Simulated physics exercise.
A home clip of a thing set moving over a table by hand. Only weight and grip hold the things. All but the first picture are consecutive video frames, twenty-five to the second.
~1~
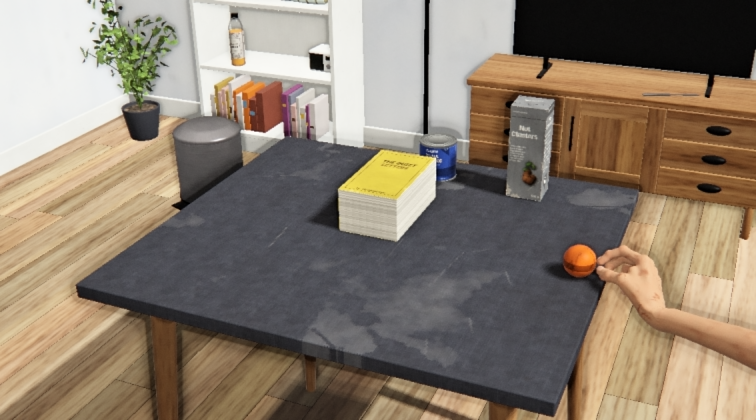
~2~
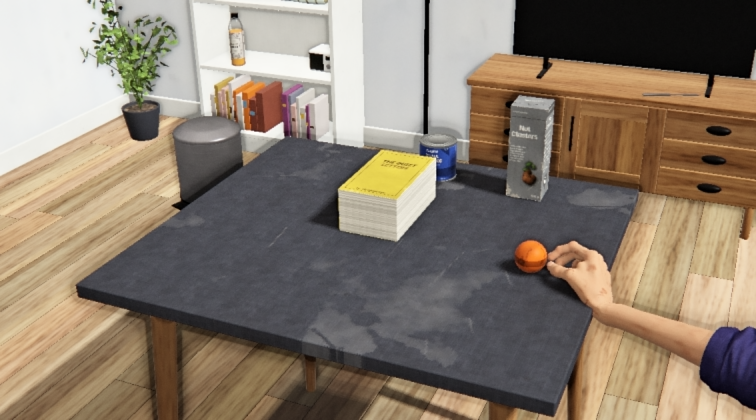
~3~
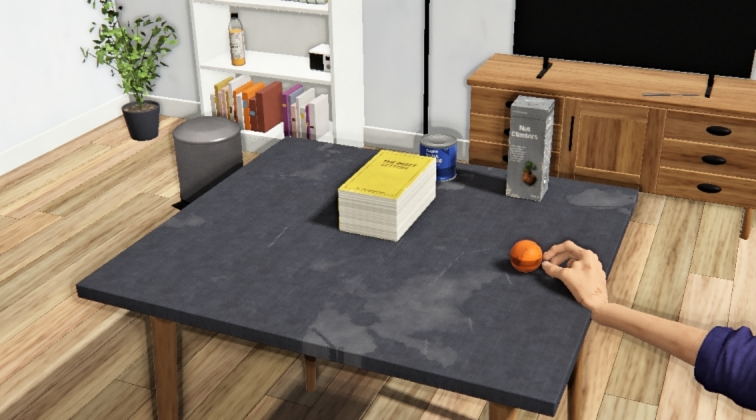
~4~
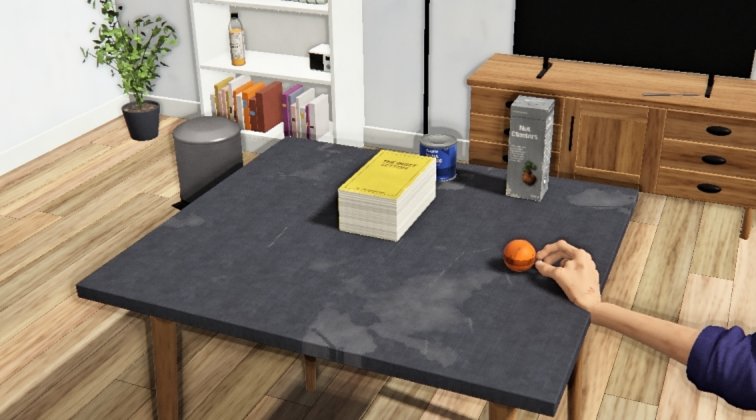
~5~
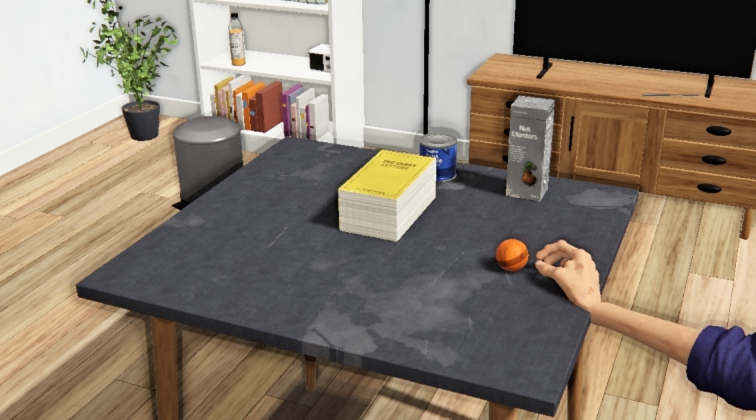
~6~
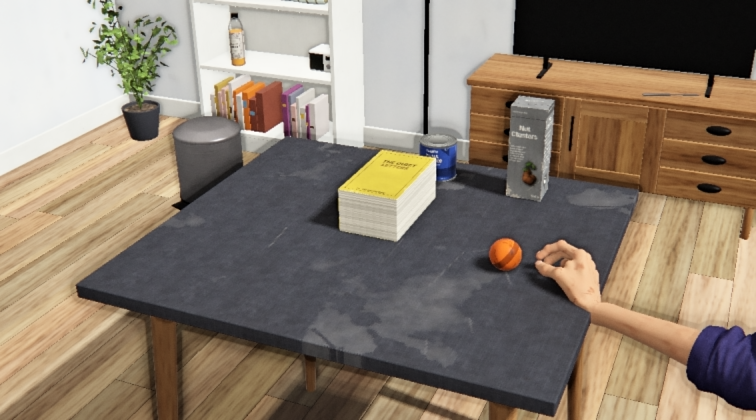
A hand pushes an orange ball left across the dark table and releases it, still rolling.
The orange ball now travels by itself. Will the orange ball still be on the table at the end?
The orange ball stays on the table.
Then, 0.10 s past the last view, orange ball displaced about its own width near (492, 253).
Then, 0.20 s past the last view, orange ball displaced about its own width near (481, 252).
Finally, moved from the start, orange ball. Final places as the last picture's camera would see them, orange ball near (472, 252).
